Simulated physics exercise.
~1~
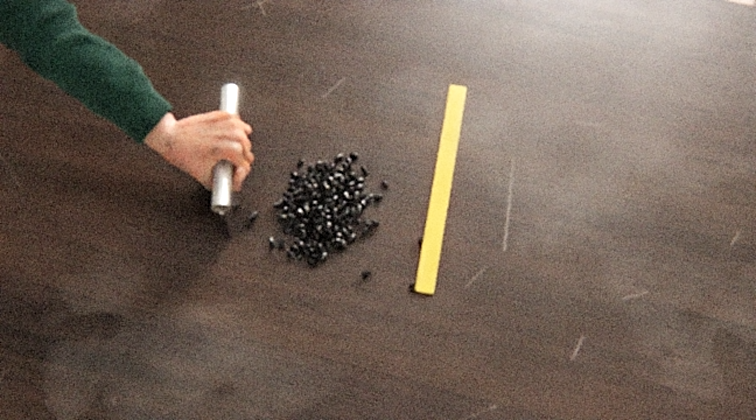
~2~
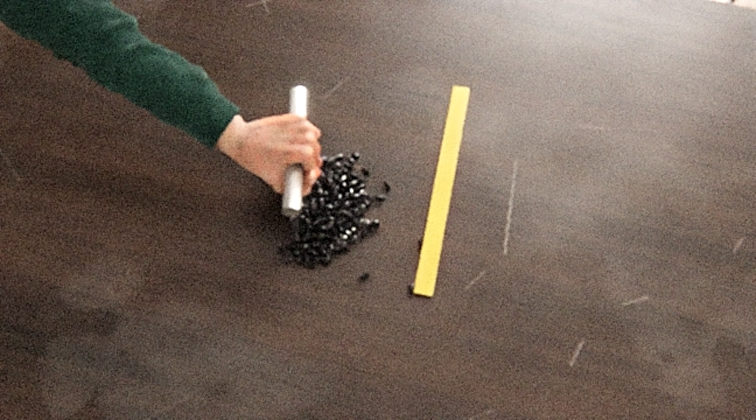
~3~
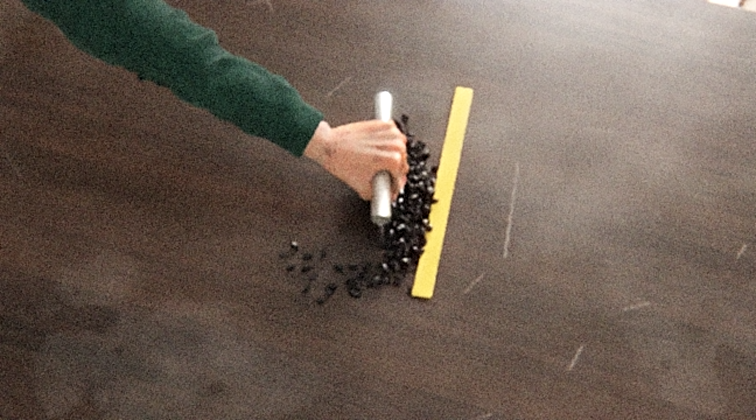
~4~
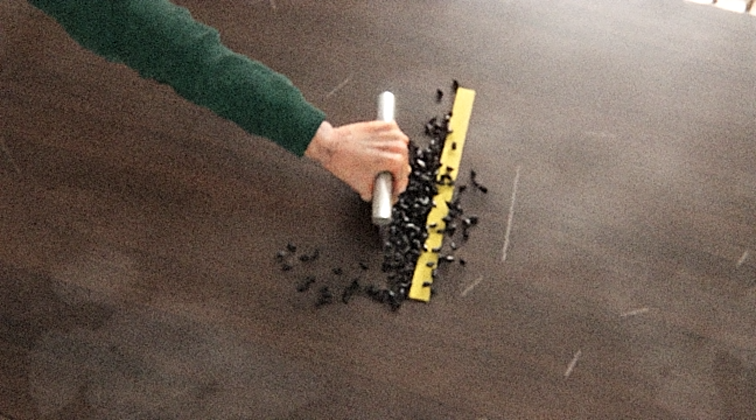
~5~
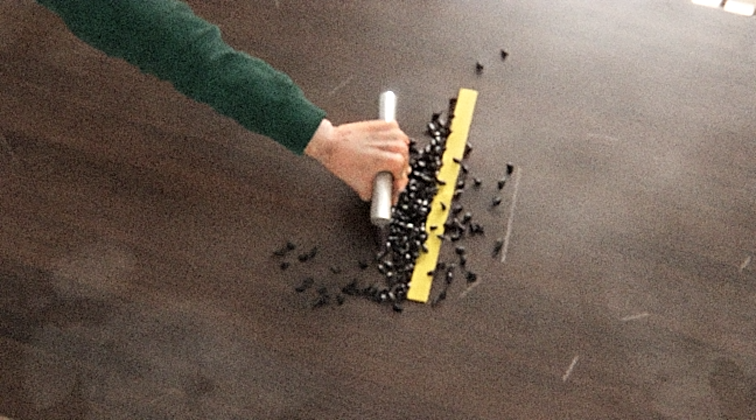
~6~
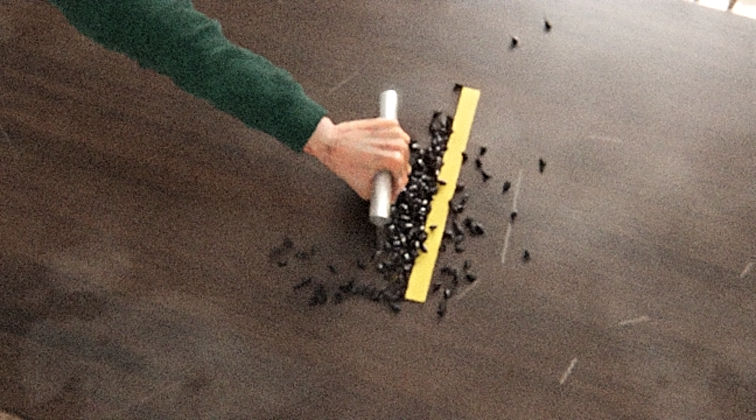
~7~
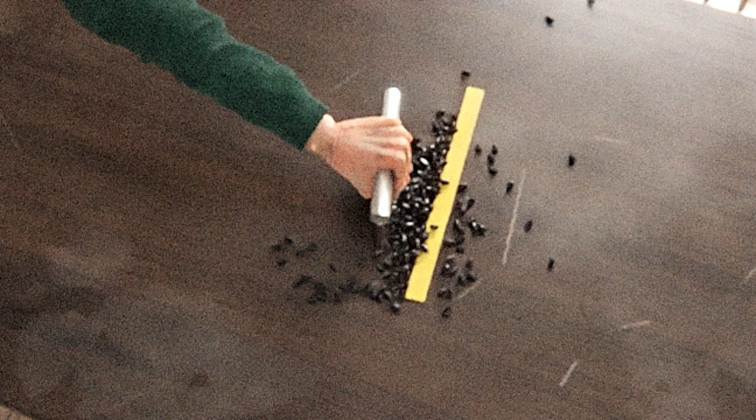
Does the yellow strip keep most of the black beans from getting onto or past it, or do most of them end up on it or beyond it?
Most of the beans are kept from getting onto or past the strip. Only a modest share ends up on top of it or scattered on the table just beyond it.
A hand sweeps black beans against a yellow strip; some scatter over it, but most stay.
